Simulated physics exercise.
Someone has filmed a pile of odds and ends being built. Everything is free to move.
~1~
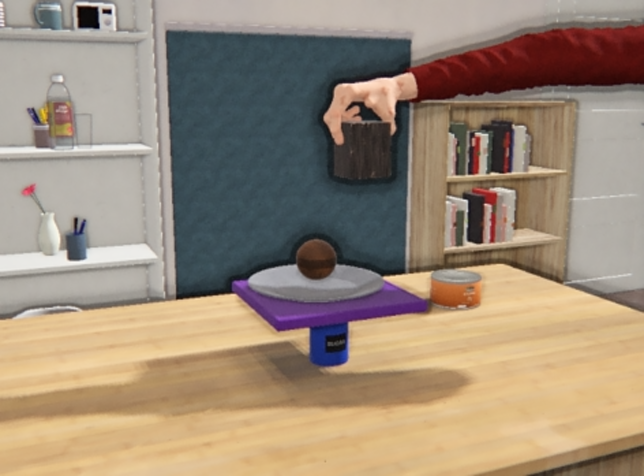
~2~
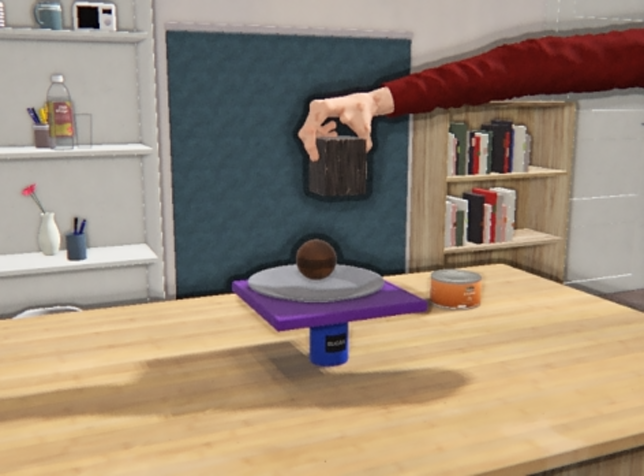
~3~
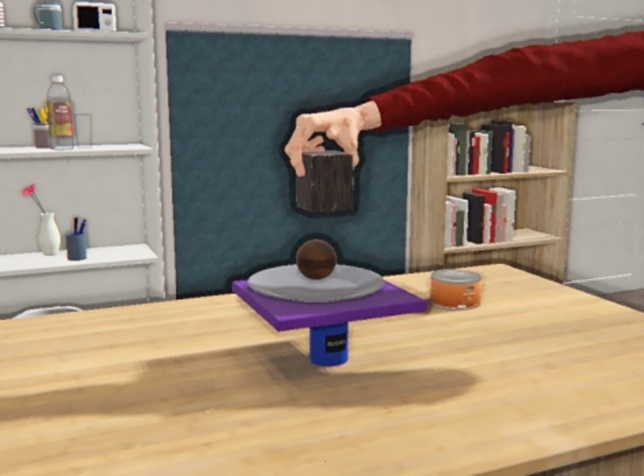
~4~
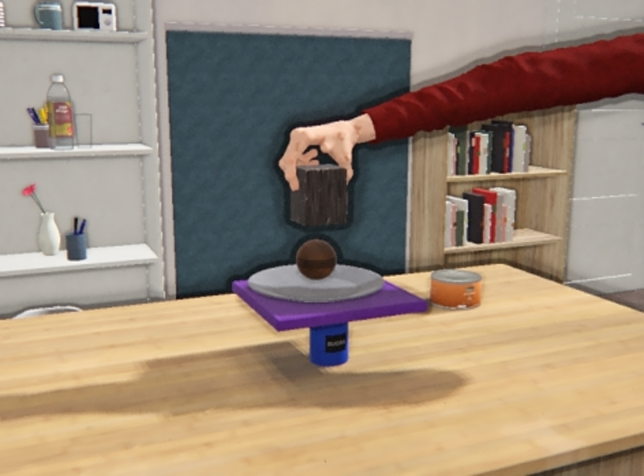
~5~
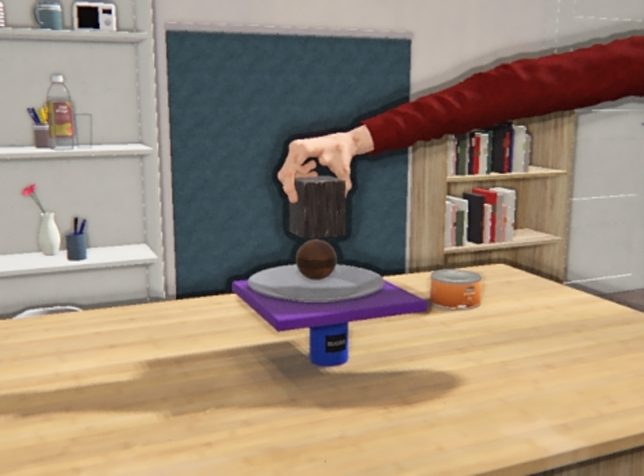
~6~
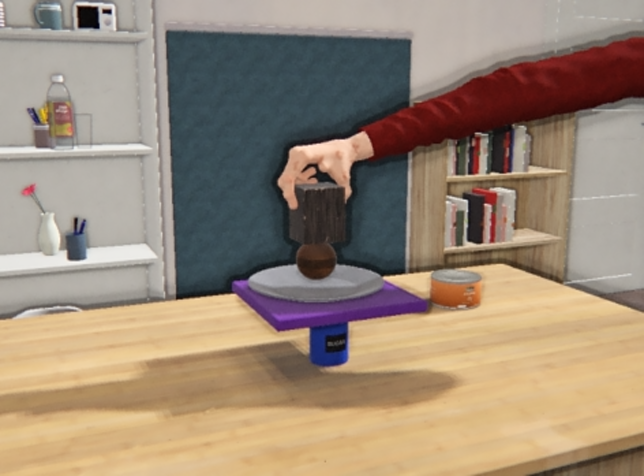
A hand in a red sleeve carried a dark block leftward and down, lowering it onto a brown ball that sat on a grey plate, over a purple tray and a blue jar.
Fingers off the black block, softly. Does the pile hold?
Outcome: The pile comes apart.
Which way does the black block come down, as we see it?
To the right.
Then, 0.80 s on from there, black block now fallen.
Then, 1.20 s on from there, things are still on the move.
In the end, fallen, black block; the other 5 unmoved. At the end, from the last picture's camera, black block near (461, 343). The pile gives way.
